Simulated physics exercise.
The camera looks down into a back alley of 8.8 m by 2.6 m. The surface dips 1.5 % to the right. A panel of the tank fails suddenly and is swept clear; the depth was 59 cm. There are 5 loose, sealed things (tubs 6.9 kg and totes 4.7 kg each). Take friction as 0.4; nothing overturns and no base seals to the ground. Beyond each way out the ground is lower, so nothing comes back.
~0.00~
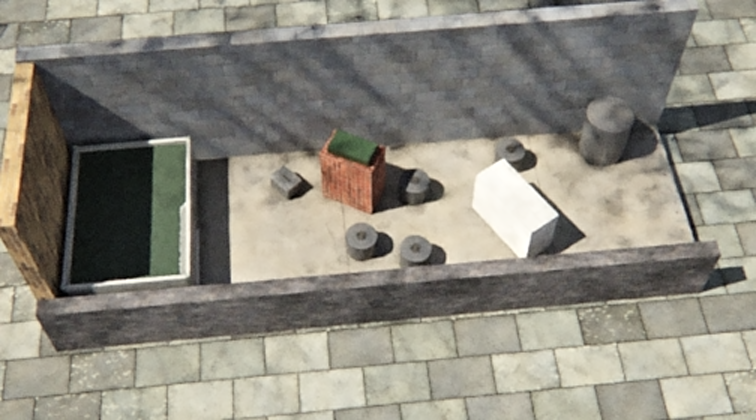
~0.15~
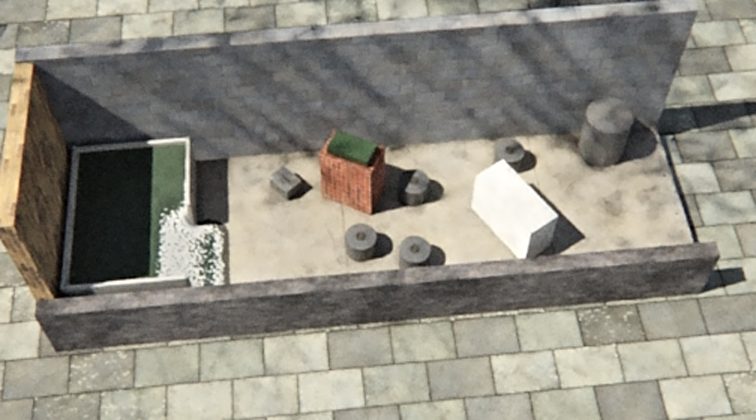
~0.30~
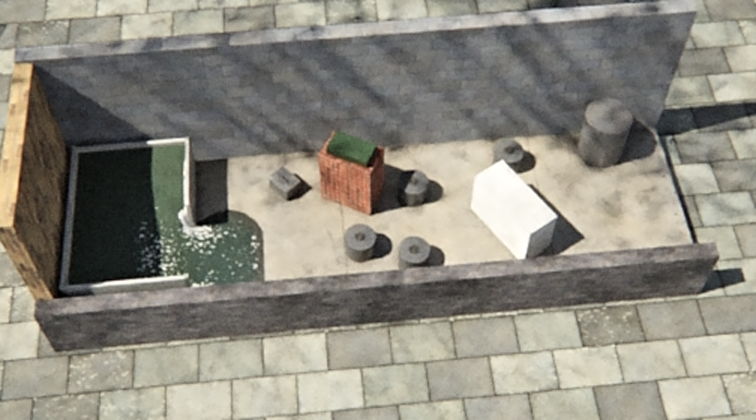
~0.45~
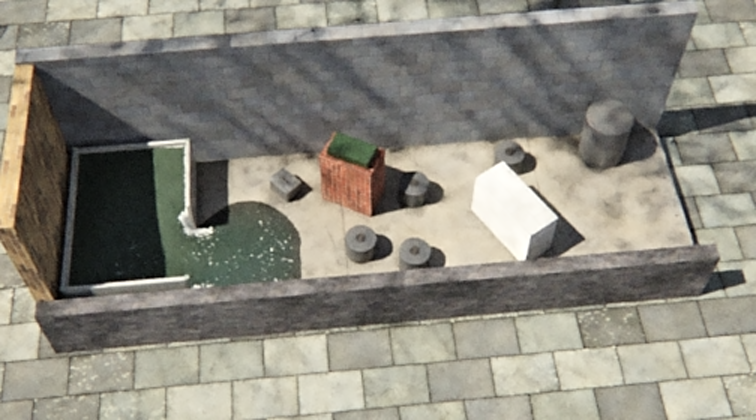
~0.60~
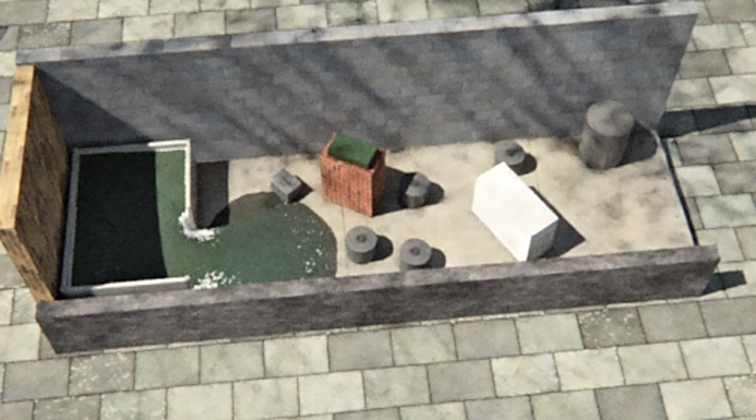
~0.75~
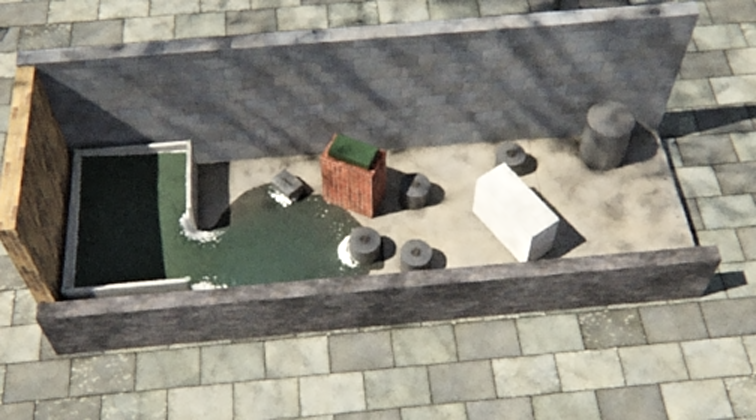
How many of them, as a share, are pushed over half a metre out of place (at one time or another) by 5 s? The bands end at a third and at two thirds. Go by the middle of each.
That comes to two thirds or more.
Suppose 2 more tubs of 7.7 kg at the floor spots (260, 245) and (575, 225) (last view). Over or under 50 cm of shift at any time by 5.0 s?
In turn: Over, under.
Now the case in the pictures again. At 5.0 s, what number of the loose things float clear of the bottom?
I count 4.
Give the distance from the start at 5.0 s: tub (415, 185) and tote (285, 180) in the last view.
In that order: 60 cm, 60 cm.
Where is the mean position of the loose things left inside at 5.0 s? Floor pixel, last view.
At about (444, 226).
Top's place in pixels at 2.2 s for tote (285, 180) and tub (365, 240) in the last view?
Near (304, 155) and (485, 222).
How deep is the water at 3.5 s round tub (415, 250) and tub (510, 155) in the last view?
About 24 and 8 cm.
After 1.1 s 1 of 5 are over 50 cm from their spots; 0 afloat.
After 2.2 s 3 of 5 are over 50 cm from their spots; 2 afloat.
After 3.5 s 4 of 5 are over 50 cm from their spots; 4 afloat.
After 5.0 s 5 of 5 are over 50 cm from their spots, and 5 have been at some point; 4 afloat.
